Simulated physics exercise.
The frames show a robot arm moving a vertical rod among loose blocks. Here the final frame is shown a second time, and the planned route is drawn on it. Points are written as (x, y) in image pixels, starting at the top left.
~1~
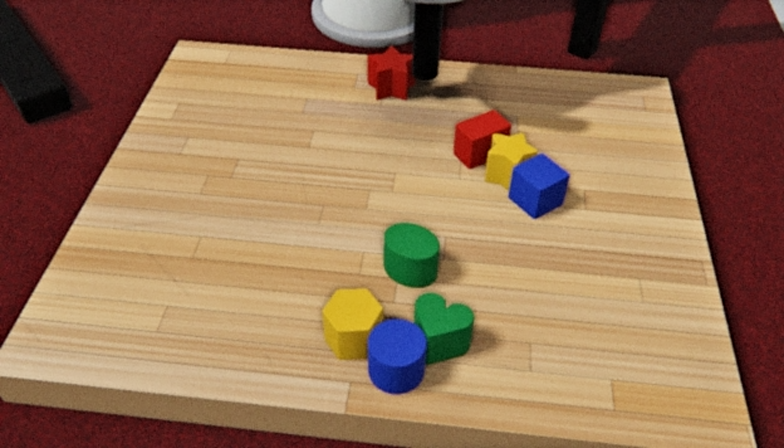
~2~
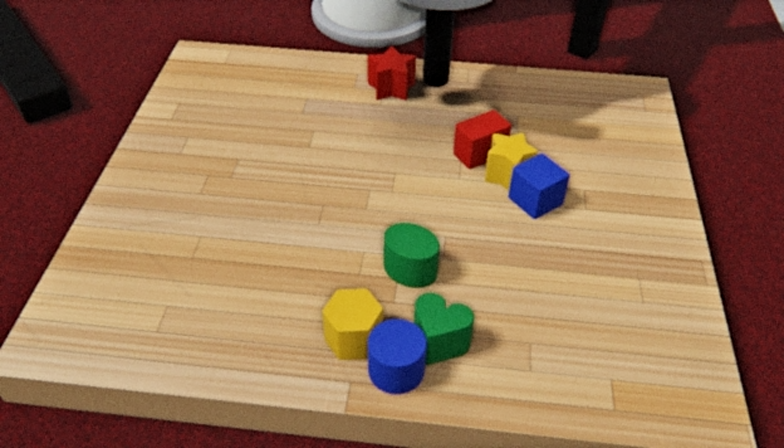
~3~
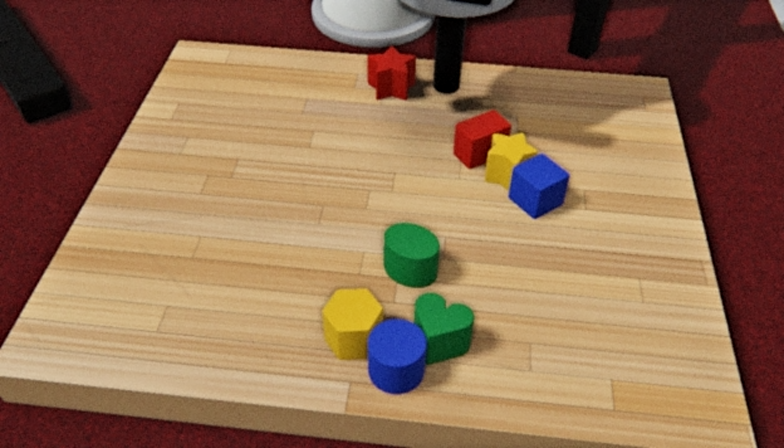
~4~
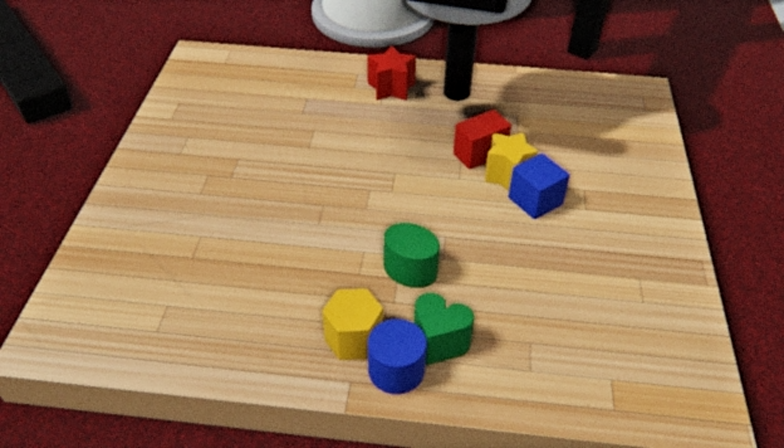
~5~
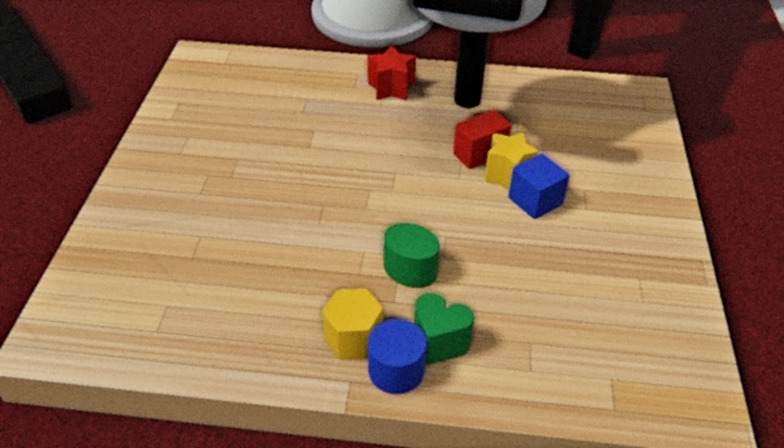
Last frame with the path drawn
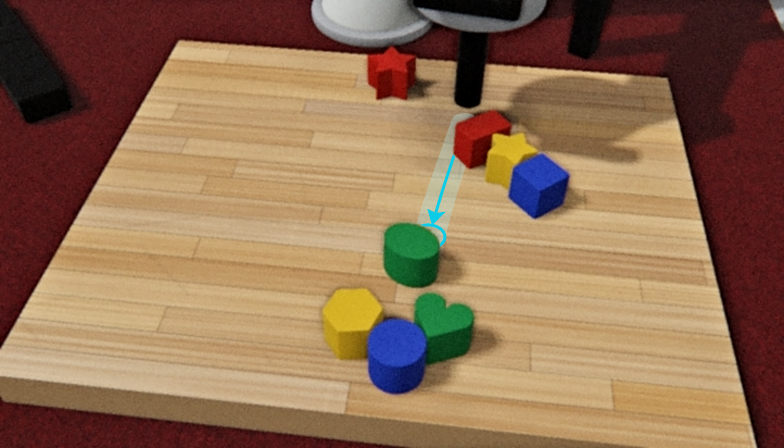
A black rod on a robot arm slid a short way right and toward the viewer, from beside the red star to just behind the red block, while all the colored blocks on the wooden board stayed still.
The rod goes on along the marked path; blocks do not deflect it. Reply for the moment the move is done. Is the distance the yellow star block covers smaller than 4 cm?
Going by the path, yes.
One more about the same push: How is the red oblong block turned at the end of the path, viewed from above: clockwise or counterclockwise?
From above, the red oblong block will be seen to turn anti-clockwise.
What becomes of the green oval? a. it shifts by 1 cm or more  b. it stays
b (it stays)
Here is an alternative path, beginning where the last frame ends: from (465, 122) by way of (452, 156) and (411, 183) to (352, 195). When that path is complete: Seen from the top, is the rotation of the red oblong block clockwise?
No.
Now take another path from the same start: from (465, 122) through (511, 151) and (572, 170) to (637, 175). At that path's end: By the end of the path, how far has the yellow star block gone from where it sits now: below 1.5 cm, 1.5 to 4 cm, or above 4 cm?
Goes 1.5 to 4 cm.
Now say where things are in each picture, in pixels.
The first frame shows lower end of the rod at (425, 74), tops of blocks, green oval at (412, 240), red oblong block at (484, 124), yellow star block at (512, 146), blue four-sided block at (542, 171).
The second frame shows rod at (436, 80), blocks as before.
The third frame shows rod at (446, 87), blocks as before.
The fourth frame shows rod at (457, 94), blocks as before.
The fifth frame shows rod at (467, 101), green oval at (412, 240), red oblong block at (484, 124), yellow star block at (512, 146), blue four-sided block at (542, 171).
The drawn path runs in a line from (465, 122) to (429, 236).
What follows on the original path. One third of the way, rod at (456, 135); red oblong block at (487, 133), turned 45° anticlockwise; yellow star block at (520, 150); blue four-sided block at (546, 174).
Two thirds of the way, rod at (443, 173); red oblong block at (487, 133), turned 45° anticlockwise; yellow star block at (520, 149); blue four-sided block at (546, 174).
At the end, rod at (431, 215); green oval not moved; red oblong block at (487, 133), turned 45° anticlockwise; yellow star block at (520, 149); blue four-sided block at (546, 174).
